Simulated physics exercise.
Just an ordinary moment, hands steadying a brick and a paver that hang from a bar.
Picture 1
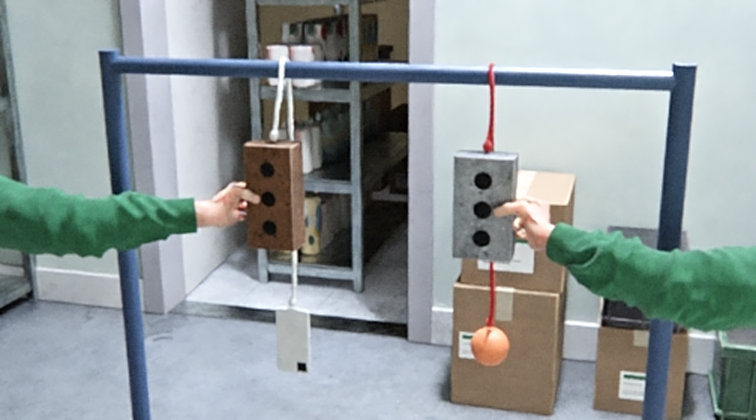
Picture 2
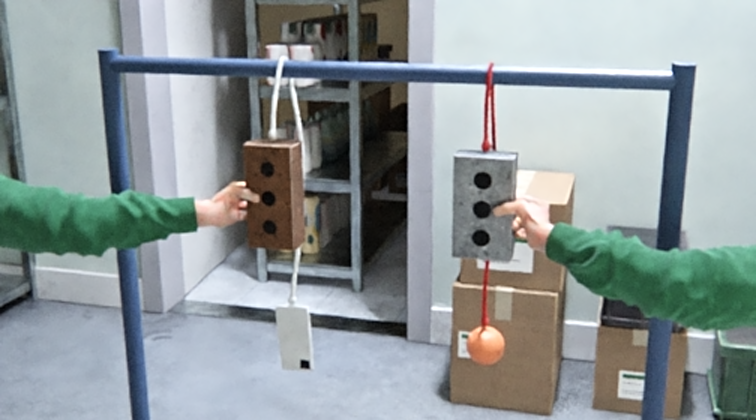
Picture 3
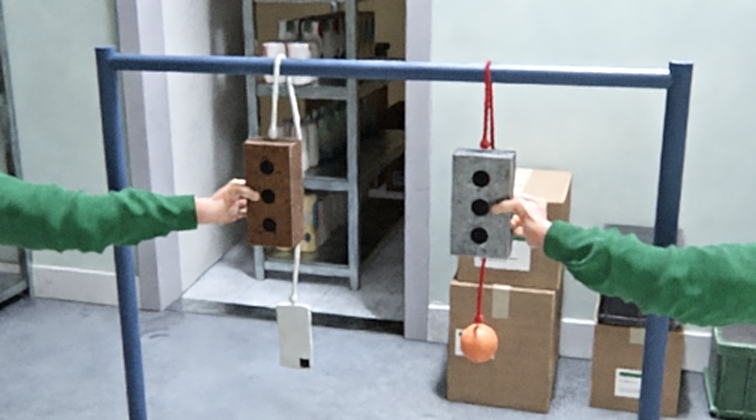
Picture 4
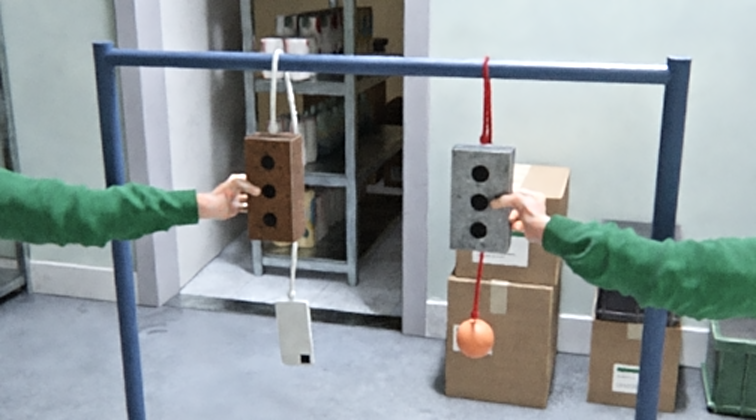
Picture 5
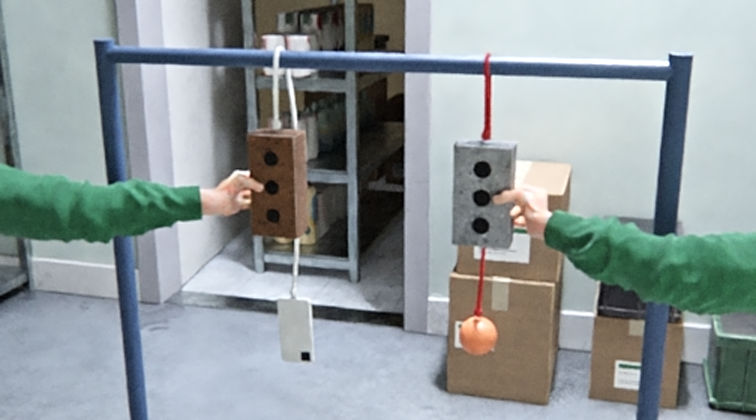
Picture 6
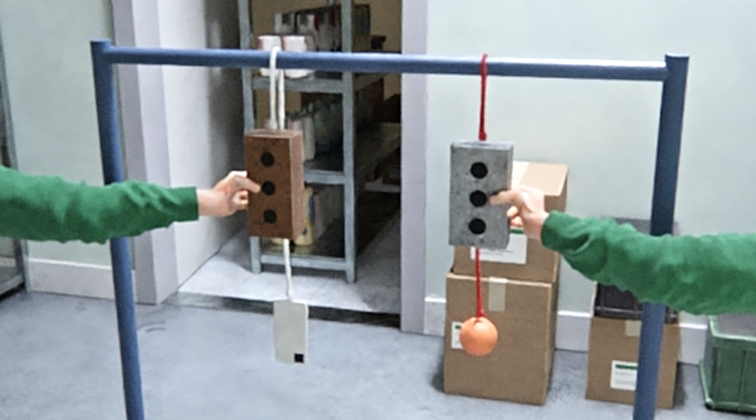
Two green-sleeved hands steady a hanging brick and a gray paver, which barely move.
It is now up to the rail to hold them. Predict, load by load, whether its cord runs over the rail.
The brick ends up lower. The paver ends up lower.
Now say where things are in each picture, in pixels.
Brick (275, 195); paver (485, 206); left phone (293, 341); right orange (490, 347), in the first picture.
Brick (275, 194); paver (485, 206), in the second picture.
Brick (275, 192); paver (483, 203), in the third picture.
Brick (275, 187); paver (482, 198), in the fourth picture.
Brick (278, 183); paver (484, 194), in the fifth picture.
Brick (275, 184); paver (481, 195); left cord only laid over the rail; right cord only laid over the rail, in the sixth picture.
Then, 0.44 s after the last picture, brick dropping near (284, 360); paver dropping near (475, 347).
Then, 0.76 s after the last picture, brick on the floor; paver on the floor.
At rest, brick on the floor; paver on the floor. The brick runs down to the floor and the paver drops.
